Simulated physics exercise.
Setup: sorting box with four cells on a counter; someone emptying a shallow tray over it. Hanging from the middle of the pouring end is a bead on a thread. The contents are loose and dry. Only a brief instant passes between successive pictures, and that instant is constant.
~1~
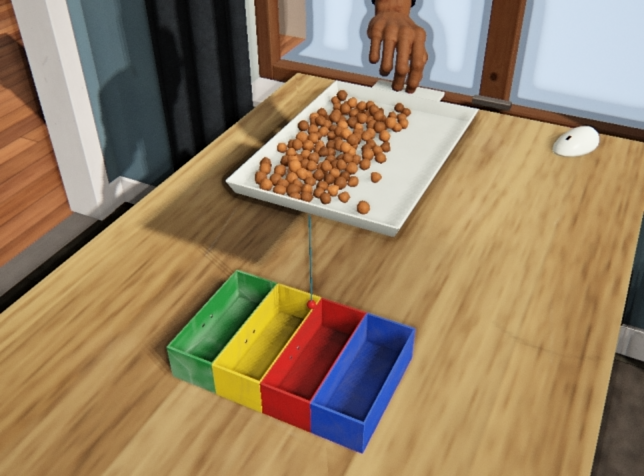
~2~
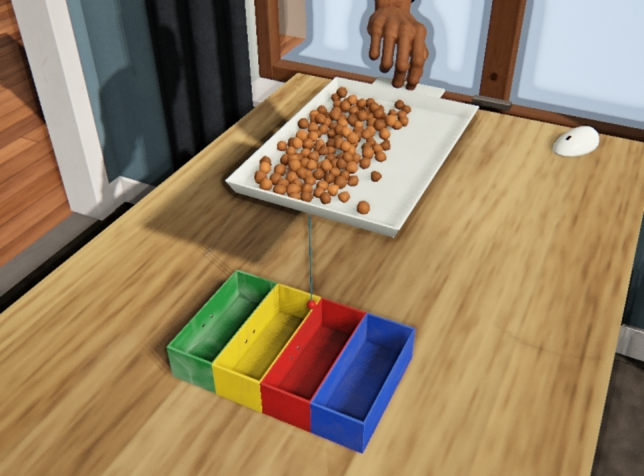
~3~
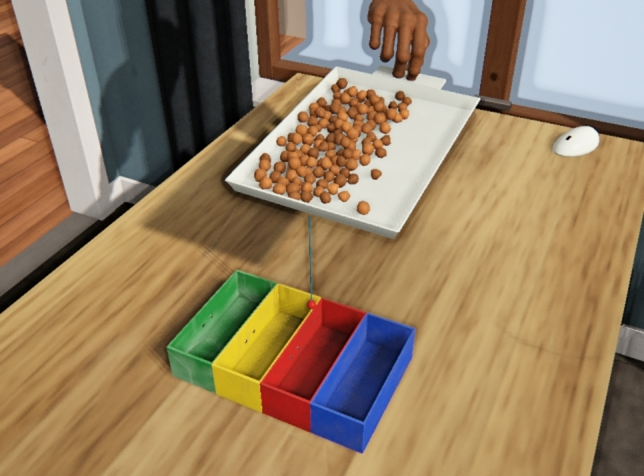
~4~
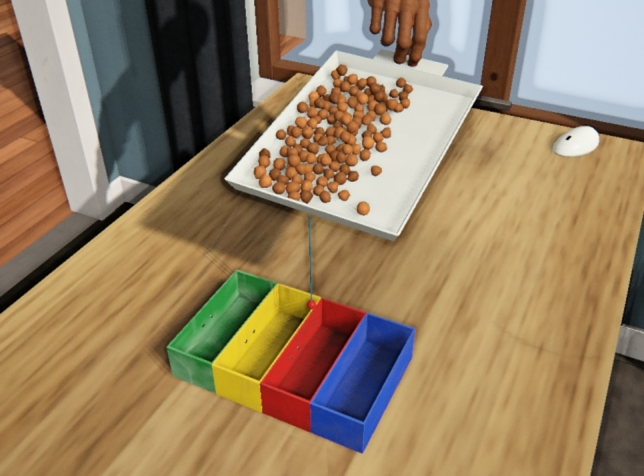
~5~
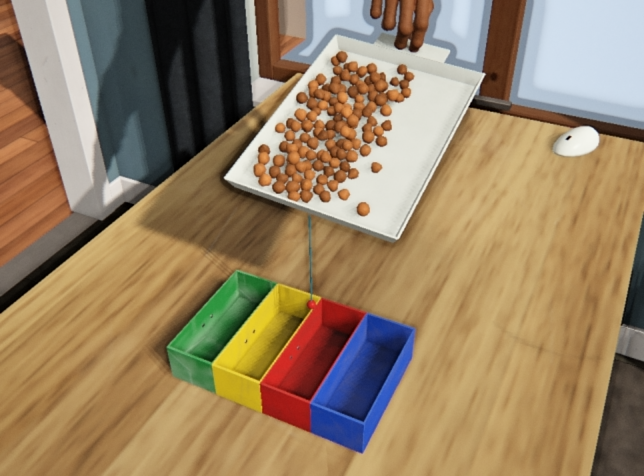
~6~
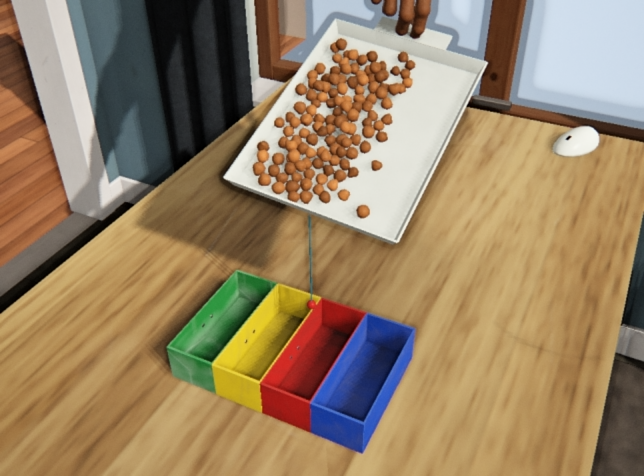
The video shows a hand at the far end of a white tray of round brown hazelnuts, raising that end steadily above a wooden counter, while the green, yellow, red and blue cells in front stay still and empty.
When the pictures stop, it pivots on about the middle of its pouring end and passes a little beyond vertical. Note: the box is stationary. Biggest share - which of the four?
Blue cell.
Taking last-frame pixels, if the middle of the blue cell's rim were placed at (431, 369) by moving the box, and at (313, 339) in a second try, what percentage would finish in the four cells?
Trial 1 near 100 %, trial 2 near 30 %.
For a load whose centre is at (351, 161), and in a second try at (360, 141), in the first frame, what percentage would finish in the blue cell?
It would be 50 in a hundred, and then 40 in a hundred.
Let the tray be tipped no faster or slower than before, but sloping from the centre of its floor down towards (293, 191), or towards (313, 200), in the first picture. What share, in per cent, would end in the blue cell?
It comes to about 0 per cent the first time and about 10 per cent the second.
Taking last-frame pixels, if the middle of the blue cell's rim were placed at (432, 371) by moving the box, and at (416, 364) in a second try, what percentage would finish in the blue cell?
The first position comes out at 10 per cent, the other at 30 per cent.
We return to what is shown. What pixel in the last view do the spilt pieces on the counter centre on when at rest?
Approximate centre, last frame: (430, 428).
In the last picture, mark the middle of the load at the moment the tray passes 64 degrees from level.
The middle of the pieces lands at roughly (344, 191).
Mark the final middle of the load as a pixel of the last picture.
The centre settles at about (356, 390).
Soon, tray tipped steeply; most on the tray; a stray few in the blue cell; a stray few in the red cell; about a quarter falling or outside the box.
A while on, tray tipped past a quarter turn; a stray few on the tray; about a third in the blue cell; about a quarter in the red cell; a small part in the yellow cell; about a third falling or outside the box.
Towards the end, tray tipped past a quarter turn; about half in the blue cell; about a quarter in the red cell; a small part in the yellow cell; about a quarter falling or outside the box.
Finally, tray tipped past a quarter turn; about half in the blue cell; about a quarter in the red cell; a small part in the yellow cell; none in the green cell; about a quarter outside the box.
